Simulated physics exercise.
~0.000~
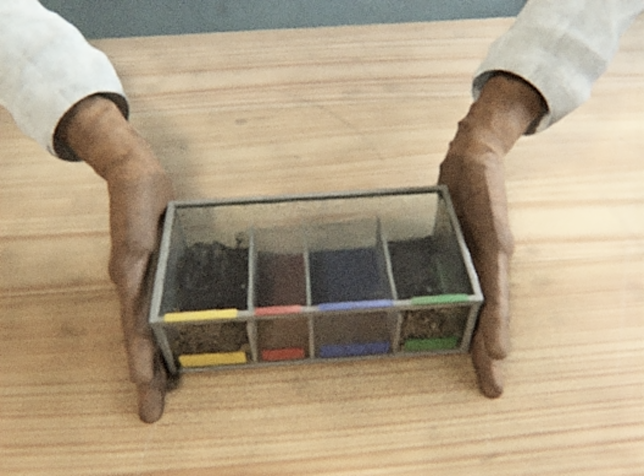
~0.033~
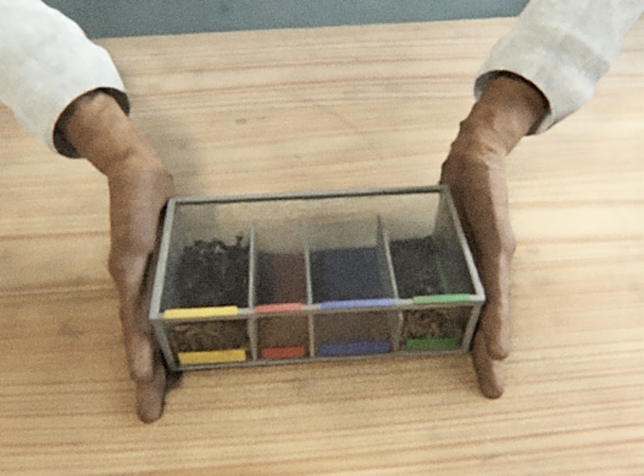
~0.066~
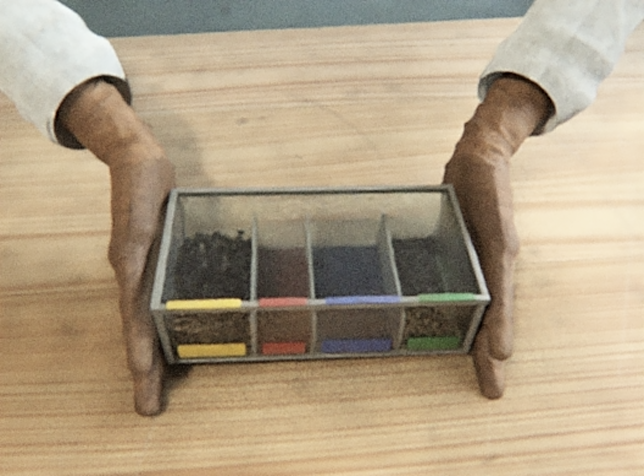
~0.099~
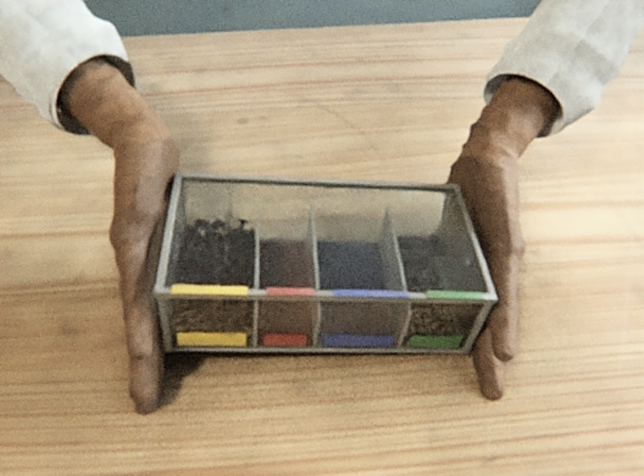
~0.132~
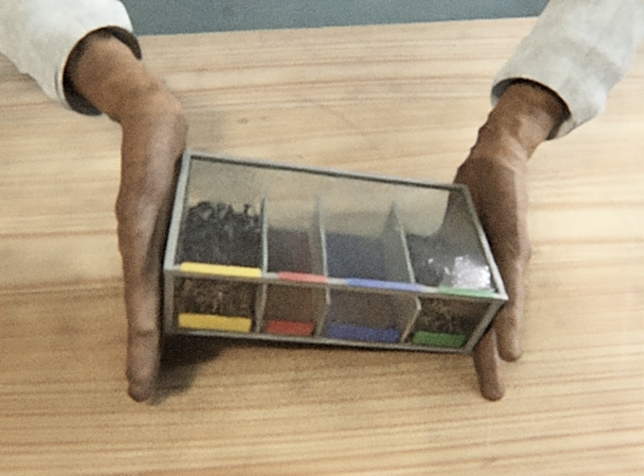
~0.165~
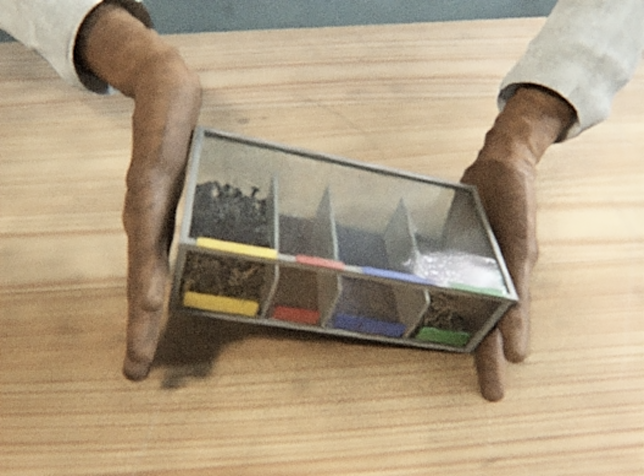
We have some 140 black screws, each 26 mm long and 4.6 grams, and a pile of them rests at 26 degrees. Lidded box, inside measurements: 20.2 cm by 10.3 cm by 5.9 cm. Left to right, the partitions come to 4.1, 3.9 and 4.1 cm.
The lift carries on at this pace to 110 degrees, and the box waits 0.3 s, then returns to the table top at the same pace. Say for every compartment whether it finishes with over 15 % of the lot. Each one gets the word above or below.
Results: Red below; blue below; green above; yellow above.
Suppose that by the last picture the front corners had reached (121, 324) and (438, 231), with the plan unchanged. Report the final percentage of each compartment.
The compartments end with red 0 per cent, blue 5 per cent, green 0 per cent and yellow 90 per cent.
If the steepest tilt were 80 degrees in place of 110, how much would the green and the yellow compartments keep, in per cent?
With that change you'd see green at 50 % and yellow at 35 %.
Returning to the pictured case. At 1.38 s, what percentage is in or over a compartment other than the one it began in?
Approx. 15 in a hundred.
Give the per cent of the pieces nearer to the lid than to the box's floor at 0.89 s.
Roughly 70 per cent.
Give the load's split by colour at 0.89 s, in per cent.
Red = 0, blue = 0, green = 45, yellow = 55 (per cent).
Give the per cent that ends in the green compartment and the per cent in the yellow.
In green it's 45, in yellow it's 50.
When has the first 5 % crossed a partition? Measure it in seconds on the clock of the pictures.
Note: T close to 0.70 s.
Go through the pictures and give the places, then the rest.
In the first picture, box tilt 0 degrees, front corners at (157, 319) and (475, 298); green 35 %, yellow 65 %.
In the second picture, box tilt 1 degrees, front corners at (157, 316) and (477, 298).
In the third picture, box tilt 3 degrees, front corners at (159, 306) and (482, 297), lowest corner right back.
In the fourth picture, box tilt 7 degrees, front corners at (163, 290) and (489, 297), lowest corner right back.
In the fifth picture, box tilt 13 degrees, front corners at (172, 267) and (499, 296), lowest corner right back.
In the sixth picture, box tilt 19 degrees, front corners at (187, 241) and (509, 296), lowest corner right back; green 35 %, yellow 65 %. The box's pace is about 175 degrees a second.
Then, at 0.89 s, tilt 110 degrees; green 45 %, yellow 55 %.
After 1.38 s, tilt 60 degrees; red 5 %, green 45 %, yellow 50 %.
After 1.93 s, tilt 0 degrees; red 5 %, green 45 %, yellow 50 %.
In the end, at 2.2 s, red 5 %, blue 0 %, green 45 %, yellow 50 %.
